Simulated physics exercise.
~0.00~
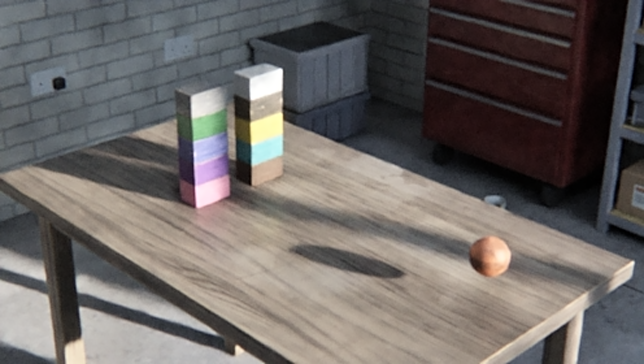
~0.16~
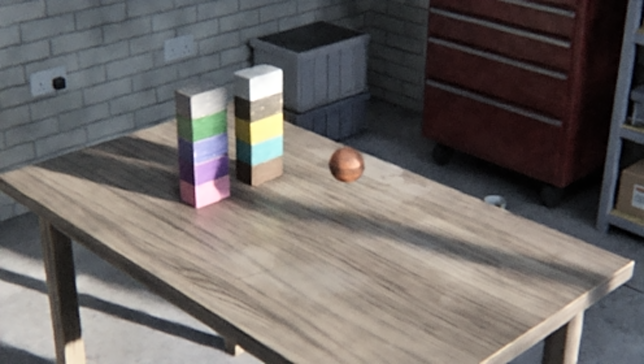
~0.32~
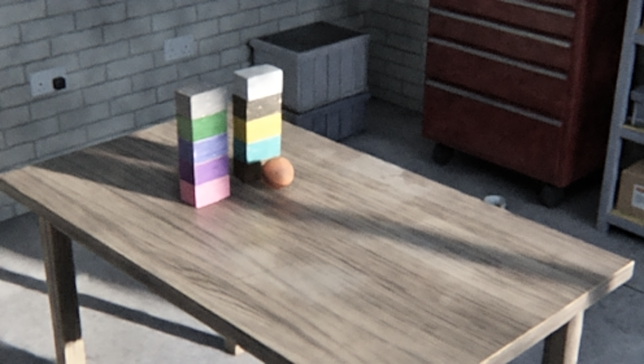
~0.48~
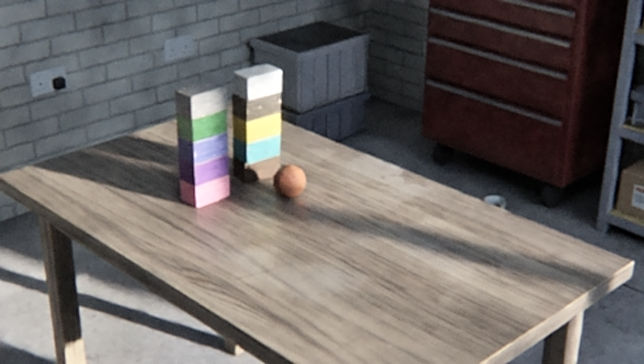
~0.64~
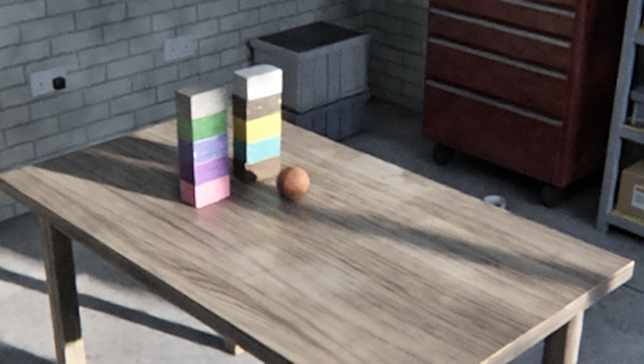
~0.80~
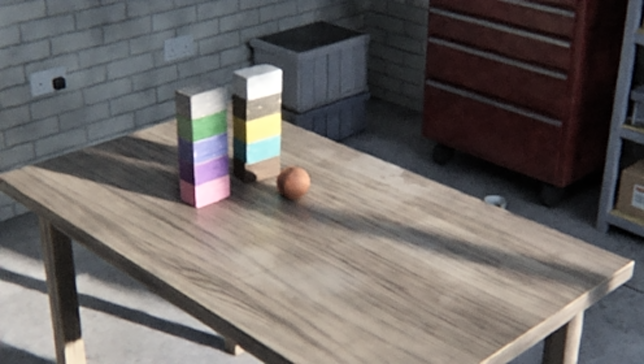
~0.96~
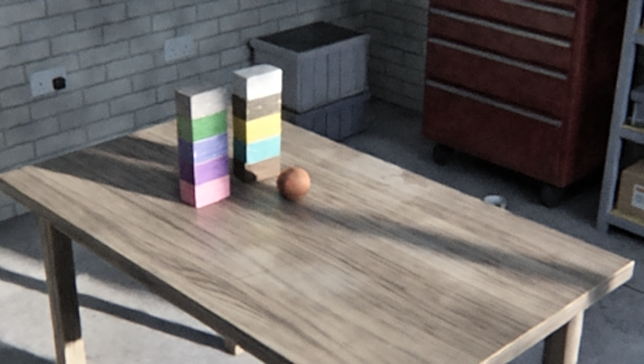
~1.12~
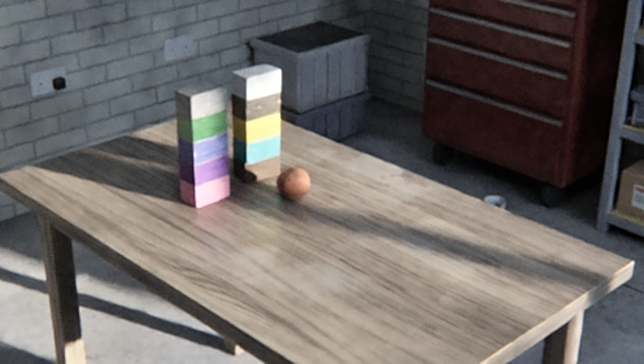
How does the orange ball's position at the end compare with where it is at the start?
At the start the orange ball is over towards the right side of the view, well away from the blocks. At the end it is farther left and higher in the view, resting on the table just to the right of the white-topped stack.
